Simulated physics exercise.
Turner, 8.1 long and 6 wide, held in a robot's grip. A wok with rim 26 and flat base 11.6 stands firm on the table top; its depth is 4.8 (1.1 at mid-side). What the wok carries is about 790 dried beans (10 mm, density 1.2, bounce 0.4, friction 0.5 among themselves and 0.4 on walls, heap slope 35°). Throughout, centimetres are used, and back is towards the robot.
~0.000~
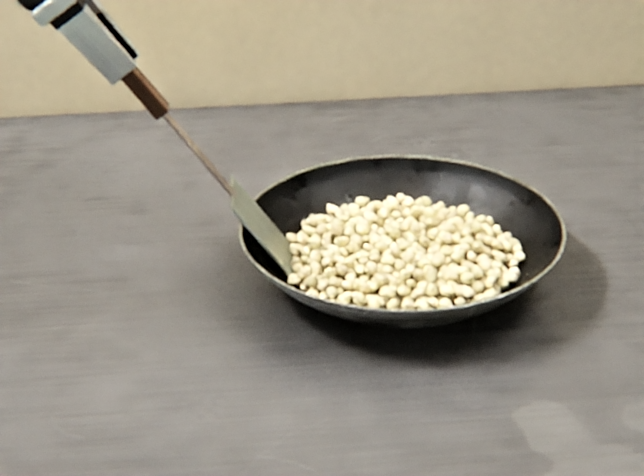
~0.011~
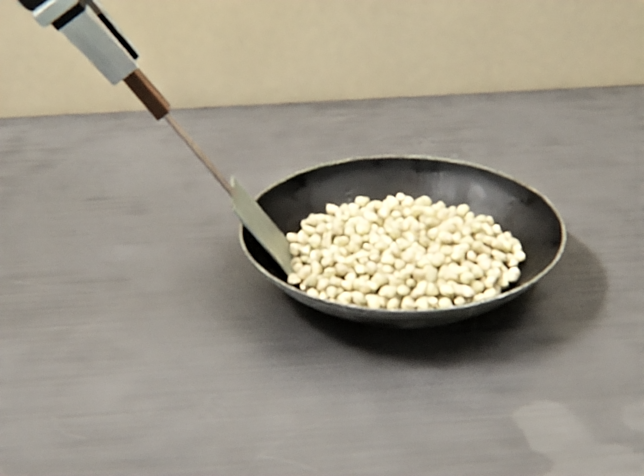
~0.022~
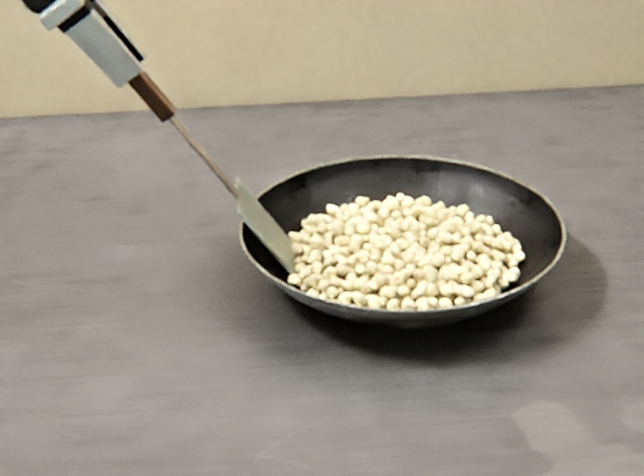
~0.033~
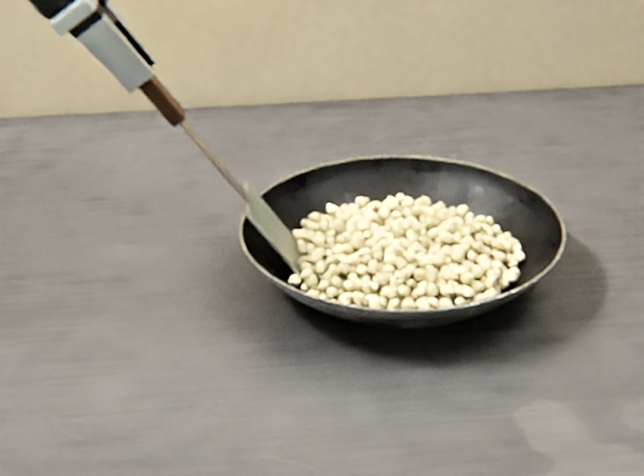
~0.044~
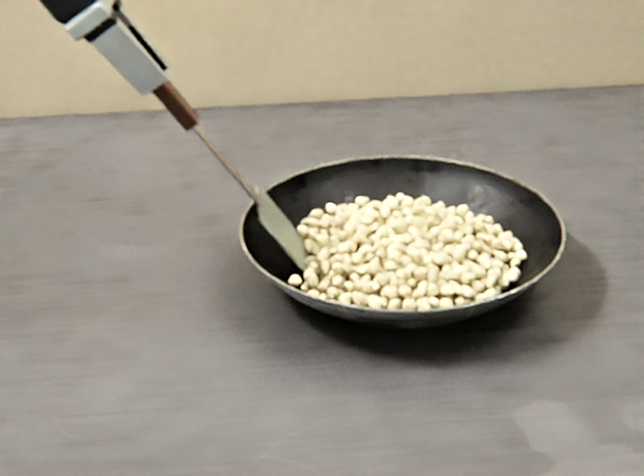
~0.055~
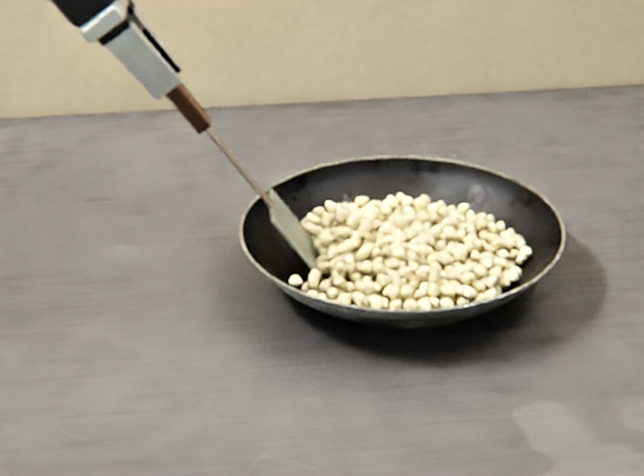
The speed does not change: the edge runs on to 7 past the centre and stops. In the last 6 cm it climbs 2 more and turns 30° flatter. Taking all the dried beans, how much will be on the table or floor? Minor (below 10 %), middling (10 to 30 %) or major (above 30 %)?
Minor.
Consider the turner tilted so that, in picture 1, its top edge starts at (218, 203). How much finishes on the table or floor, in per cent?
About 5 per cent.
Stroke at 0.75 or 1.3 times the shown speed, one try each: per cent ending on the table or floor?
Some 5 and 15 per cent.
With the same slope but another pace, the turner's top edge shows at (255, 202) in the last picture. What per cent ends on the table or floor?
0 %.
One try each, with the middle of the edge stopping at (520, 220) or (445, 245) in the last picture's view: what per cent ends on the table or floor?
Around 30 per cent for the first try and 0 per cent for the second.
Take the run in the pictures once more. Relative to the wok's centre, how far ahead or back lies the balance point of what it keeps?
It rests close to 4.0 centimetres ahead of centre.
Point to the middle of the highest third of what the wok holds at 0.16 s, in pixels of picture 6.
I'd say close to (468, 232).
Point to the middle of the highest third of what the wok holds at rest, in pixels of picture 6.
The centre sits close to (500, 227).
By 0.11 s, sloping 56°, highest piece 6 above the table; 786 in the wok.
By 0.16 s, sloping 46°, highest piece 6 above the table; 786 in the wok.
By 0.38 s, sloping 26°, highest piece 7 above the table; 756 in the wok, 28 on the table or floor, 2 on the blade or in flight.
By 1.43 s, sloping 26°, highest piece 6 above the table; 754 in the wok, 32 on the table or floor.
Final count, 754 in the wok, 32 on the table or floor. That is 4 % on the table or floor.
